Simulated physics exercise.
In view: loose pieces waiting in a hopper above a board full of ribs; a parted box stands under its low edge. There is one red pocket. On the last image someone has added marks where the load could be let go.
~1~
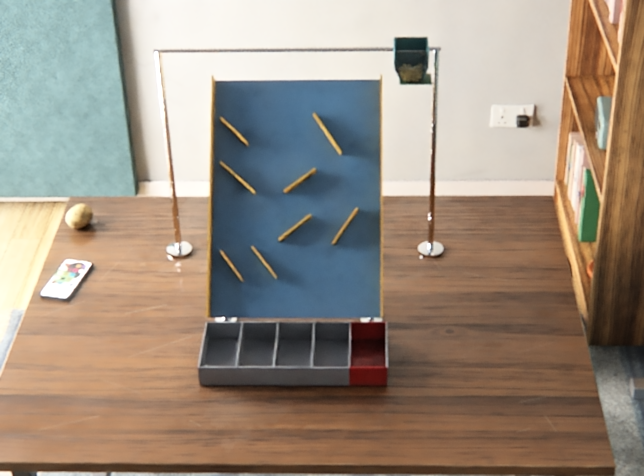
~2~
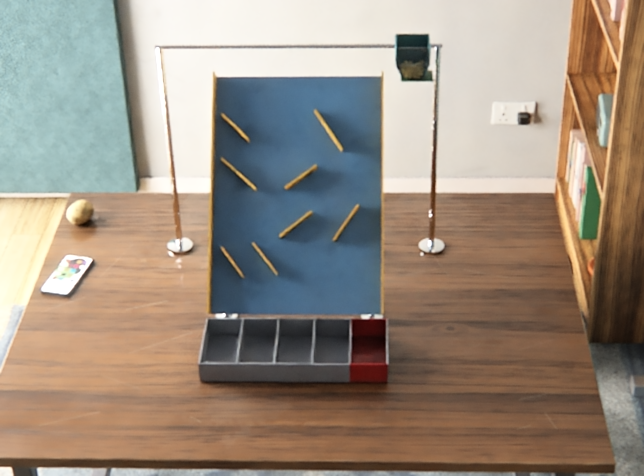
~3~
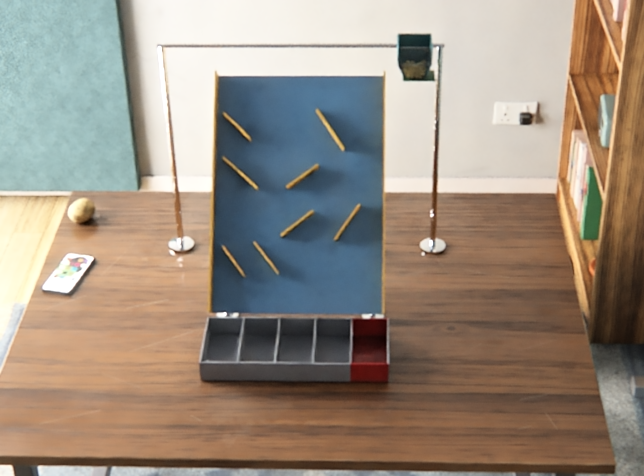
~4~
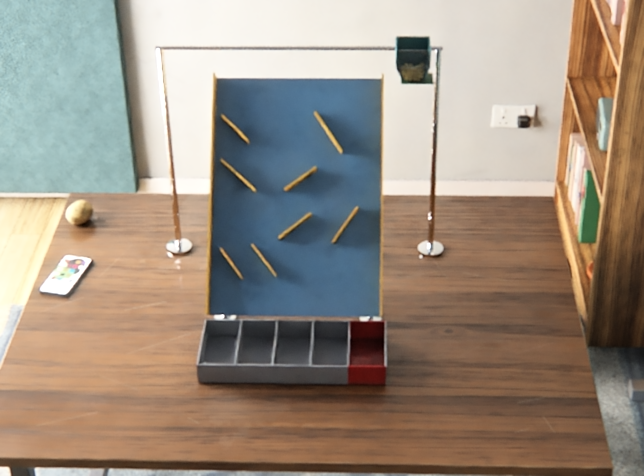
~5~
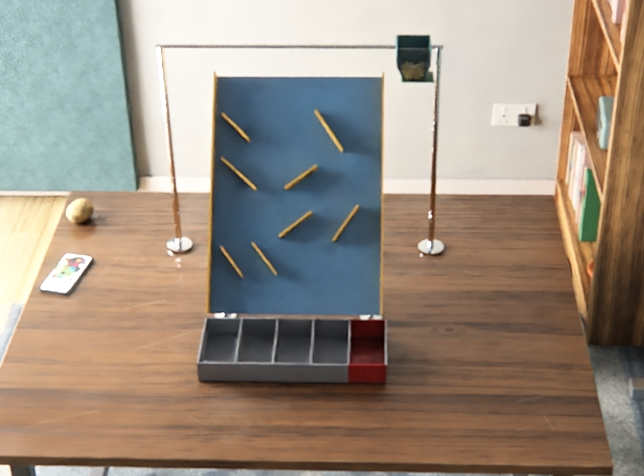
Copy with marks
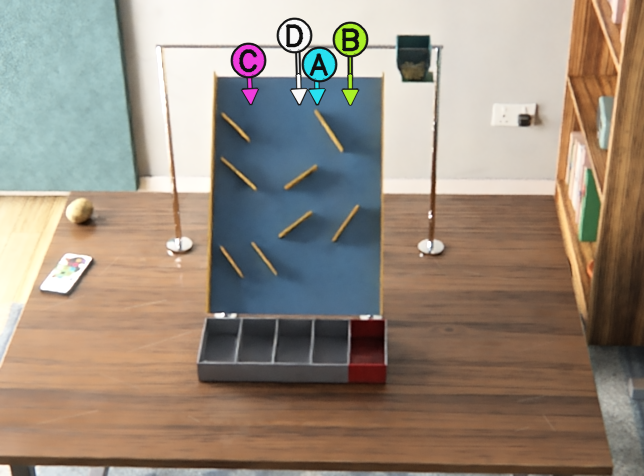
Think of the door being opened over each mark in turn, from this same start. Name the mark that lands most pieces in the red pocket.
Mark B.
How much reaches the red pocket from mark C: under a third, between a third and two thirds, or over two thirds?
Mark C gives under a third.
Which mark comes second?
Here it is mark A.
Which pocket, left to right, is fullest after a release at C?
The third.
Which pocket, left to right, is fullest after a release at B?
It is the fifth one.
On the marked copy, mark A meets the board at (317, 98); mark B meets the board at (350, 99); mark C meets the board at (250, 98); mark D meets the board at (299, 98).
For mark A, roughly a third in the red pocket, roughly half in other pockets.
For mark B, the larger part in the red pocket, roughly a quarter in other pockets.
For mark C, not one piece in the red pocket, every piece in other pockets.
For mark D, not one piece in the red pocket, every piece in other pockets.
